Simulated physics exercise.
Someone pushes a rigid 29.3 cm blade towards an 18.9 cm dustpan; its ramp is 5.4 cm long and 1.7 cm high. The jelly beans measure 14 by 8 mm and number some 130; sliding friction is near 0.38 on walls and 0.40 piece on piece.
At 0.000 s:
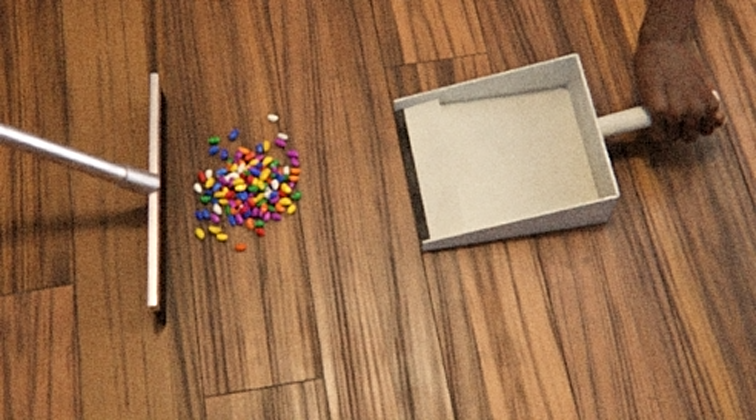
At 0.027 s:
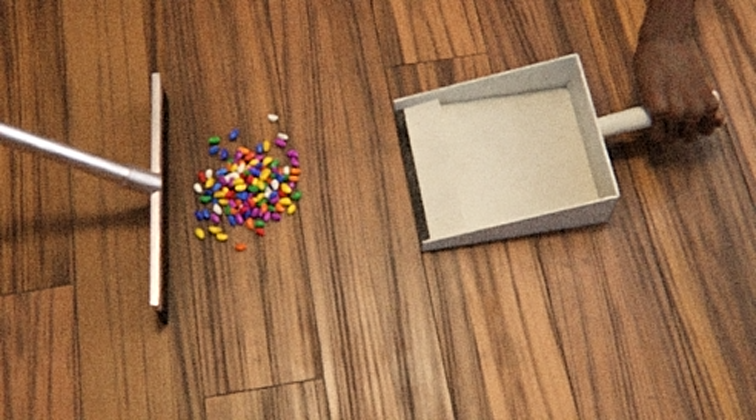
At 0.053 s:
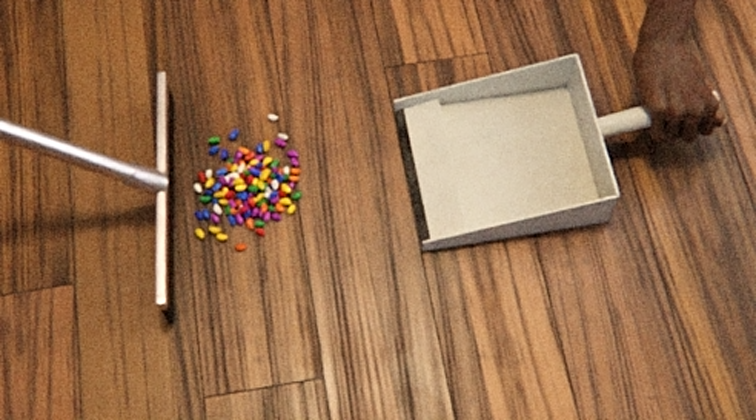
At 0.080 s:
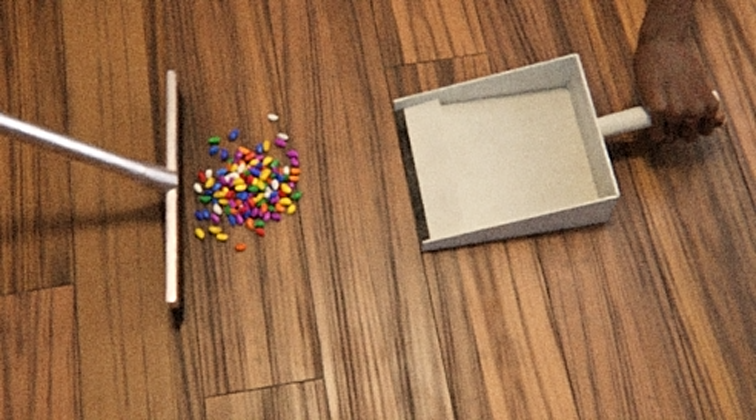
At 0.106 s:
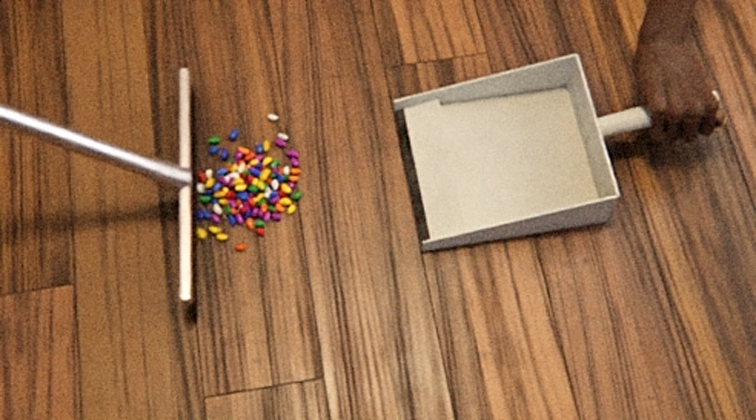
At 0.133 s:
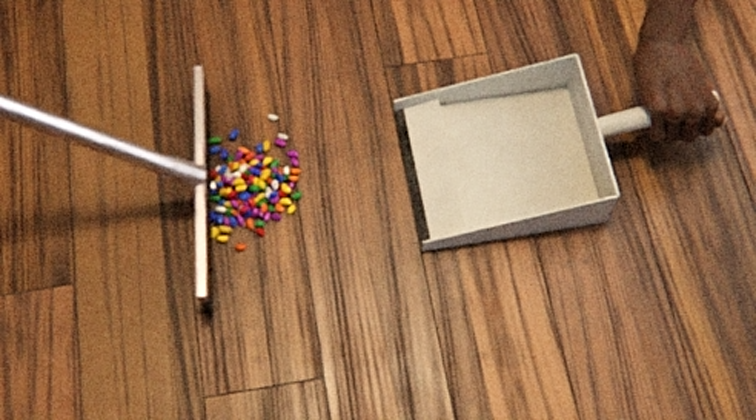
A hand holding a white dustpan still on a wooden floor while a long-handled blade slides slightly right, nudging colourful jelly beans.
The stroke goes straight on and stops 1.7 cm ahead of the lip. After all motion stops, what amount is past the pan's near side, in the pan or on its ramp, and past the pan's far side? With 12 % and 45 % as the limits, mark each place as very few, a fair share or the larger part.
My call: Past the pan's near side: Very few; in the pan or on its ramp: A fair share; past the pan's far side: Very few.
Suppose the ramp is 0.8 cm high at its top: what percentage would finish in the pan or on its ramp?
With that ramp, near 40 per cent.
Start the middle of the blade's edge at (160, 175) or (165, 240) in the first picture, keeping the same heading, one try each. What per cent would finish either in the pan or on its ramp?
Estimates: 30 percent and 40 percent.
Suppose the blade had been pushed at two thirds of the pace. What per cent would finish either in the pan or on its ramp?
Then roughly 30 per cent.
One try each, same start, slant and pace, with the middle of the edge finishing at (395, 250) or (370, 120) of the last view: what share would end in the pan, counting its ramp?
The two tries give about 40 and 15 percent.
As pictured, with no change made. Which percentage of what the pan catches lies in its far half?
Something like 70 per cent of the catch.
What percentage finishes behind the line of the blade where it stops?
0 %.
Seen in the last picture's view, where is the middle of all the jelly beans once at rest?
In the last view, approximately (405, 164).
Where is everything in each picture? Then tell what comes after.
The first picture shows blade from (154, 306) to (156, 81), moved 0.0 cm, 0 of the pieces shifted so far; middle of the pieces at (246, 185); pan at (514, 162).
The second picture shows blade from (156, 306) to (158, 81), moved 0.2 cm, 0 of the pieces shifted so far; middle of the pieces at (246, 185).
The third picture shows blade from (162, 304) to (163, 80), moved 0.9 cm, 0 of the pieces shifted so far; middle of the pieces at (246, 185).
The fourth picture shows blade from (173, 303) to (173, 79), moved 2.0 cm, 0 of the pieces shifted so far; middle of the pieces at (246, 185).
The fifth picture shows blade from (187, 300) to (186, 76), moved 3.6 cm, 0 of the pieces shifted so far; middle of the pieces at (246, 185).
The sixth picture shows blade from (203, 297) to (200, 74), moved 5.3 cm, 23 of the pieces shifted so far; middle of the pieces at (247, 185); pan at (514, 162). The blade's pace is about 0.64 m/s.
After 0.30 s, middle of the blade 13 cm from the lip; 0 % over the lip, far side 5 %, near side 0 %.
Then, at 0.42 s, middle of the blade 6 cm from the lip; 0 % over the lip, far side 5 %, near side 0 %.
Then, at 0.66 s, middle of the blade 3 cm from the lip; 35 % over the lip, far side 10 %, near side 0 %.
At rest (2.6 s), near side 0 %, pan 35 %, far side 10 %, in front of the lip or behind the blade 55 %.
